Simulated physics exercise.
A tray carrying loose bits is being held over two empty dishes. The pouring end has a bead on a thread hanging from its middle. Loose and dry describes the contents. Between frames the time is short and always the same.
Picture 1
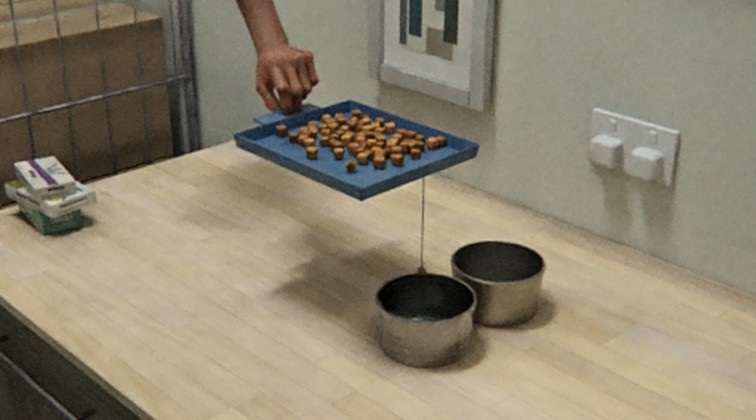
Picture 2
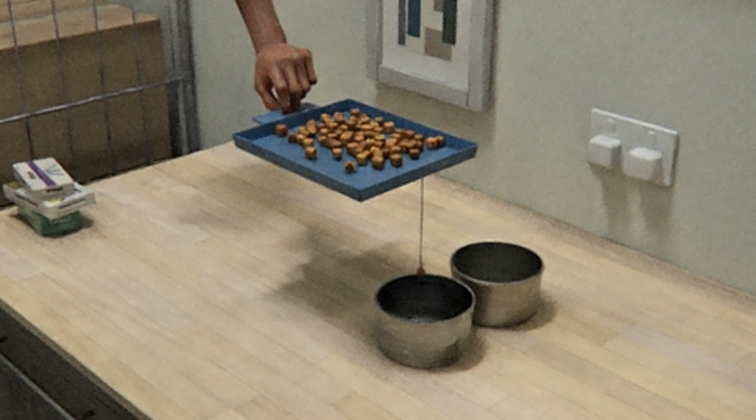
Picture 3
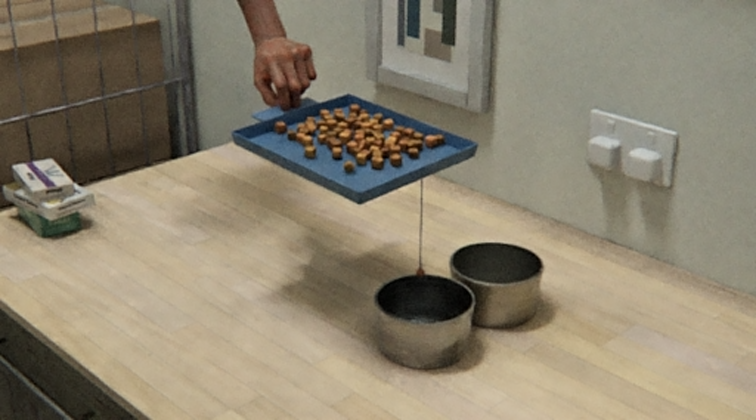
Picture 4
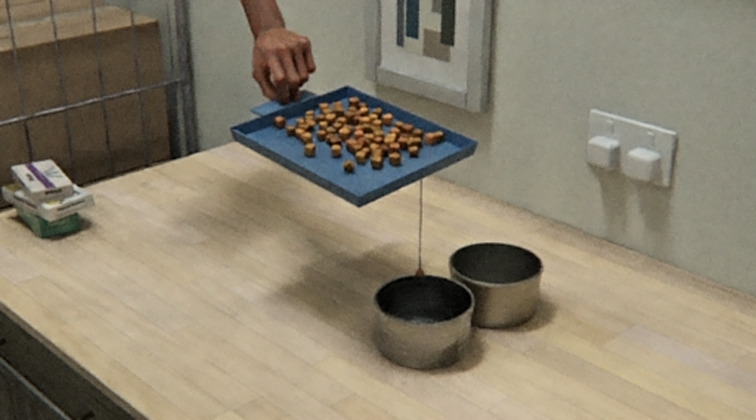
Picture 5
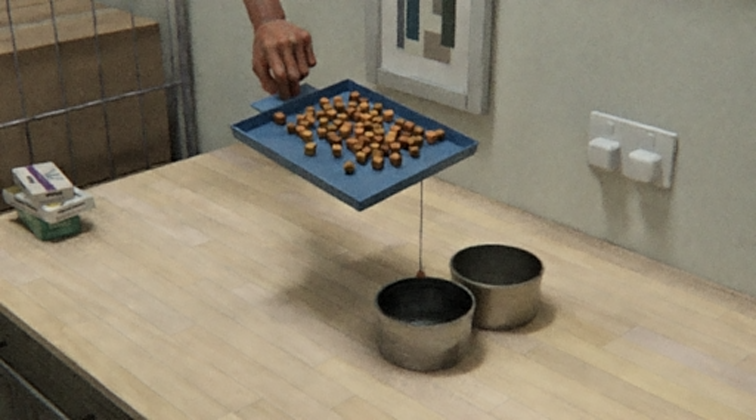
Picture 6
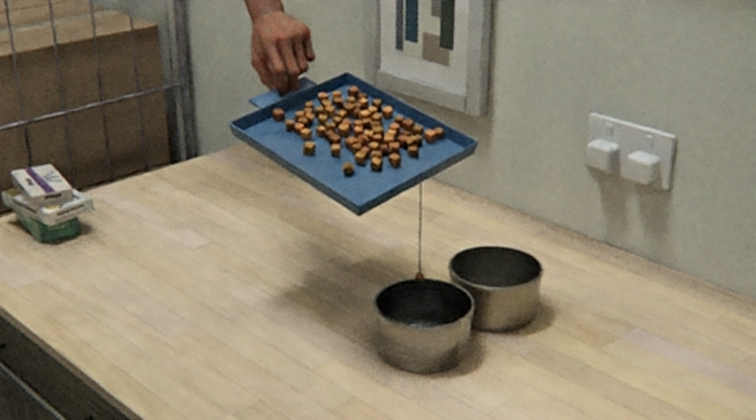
A hand slowly tilts a blue tray of small brown cubes above two metal dishes.
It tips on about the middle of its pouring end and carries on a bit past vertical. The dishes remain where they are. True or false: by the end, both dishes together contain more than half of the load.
False.
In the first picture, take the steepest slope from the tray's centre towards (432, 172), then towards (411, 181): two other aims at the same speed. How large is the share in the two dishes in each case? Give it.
60 % and 20 %, roughly.
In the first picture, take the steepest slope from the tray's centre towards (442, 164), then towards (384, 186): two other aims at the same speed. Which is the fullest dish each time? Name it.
So, the dish at the right the first time round, the dish at the left the second.
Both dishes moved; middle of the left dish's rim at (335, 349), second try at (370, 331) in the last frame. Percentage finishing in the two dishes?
60 per cent the first time, 70 per cent the second time.
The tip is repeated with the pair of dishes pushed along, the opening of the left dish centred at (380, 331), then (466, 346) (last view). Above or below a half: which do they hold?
Try 1: The greater share; try 2: A lesser share.
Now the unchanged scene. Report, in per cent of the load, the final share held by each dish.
Left dish about 20 per cent, right dish about 0 per cent.
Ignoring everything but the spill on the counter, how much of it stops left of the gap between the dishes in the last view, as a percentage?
Share on the left: Near 90 %.
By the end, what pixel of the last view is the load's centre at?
Around (362, 369).
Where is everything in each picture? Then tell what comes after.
Corners of the pouring end at (361, 187) and (476, 144), level; middle of the load at (361, 137), brown sugar cubes; left dish at (462, 334); right dish at (533, 295); bead on its thread at (422, 271), in the first picture.
Corners of the pouring end at (360, 188) and (475, 144), level; middle of the load at (360, 137), in the second picture.
Corners of the pouring end at (360, 191) and (475, 144), tipped barely, lowest at the left corner; middle of the load at (359, 135), in the third picture.
Corners of the pouring end at (359, 194) and (474, 142), tipped a little, lowest at the left corner; middle of the load at (359, 131), in the fourth picture.
Corners of the pouring end at (360, 199) and (475, 142), tipped a little, lowest at the left corner; middle of the load at (359, 128), in the fifth picture.
Corners of the pouring end at (359, 204) and (475, 142), tipped a little, lowest at the left corner; middle of the load at (358, 125); left dish at (460, 339); right dish at (531, 300), in the sixth picture.
Soon after the last picture, tray tipped steeply; nearly all on the tray; a small part outside both; a stray few in the air.
A little later, tray tipped right over; most on the tray; a stray few in the left dish; a small part outside both.
Later still, tray tipped past a quarter turn; about a quarter in the left dish; most outside both.
At rest, tray tipped past a quarter turn; about a quarter in the left dish; none in the right dish; most outside both.
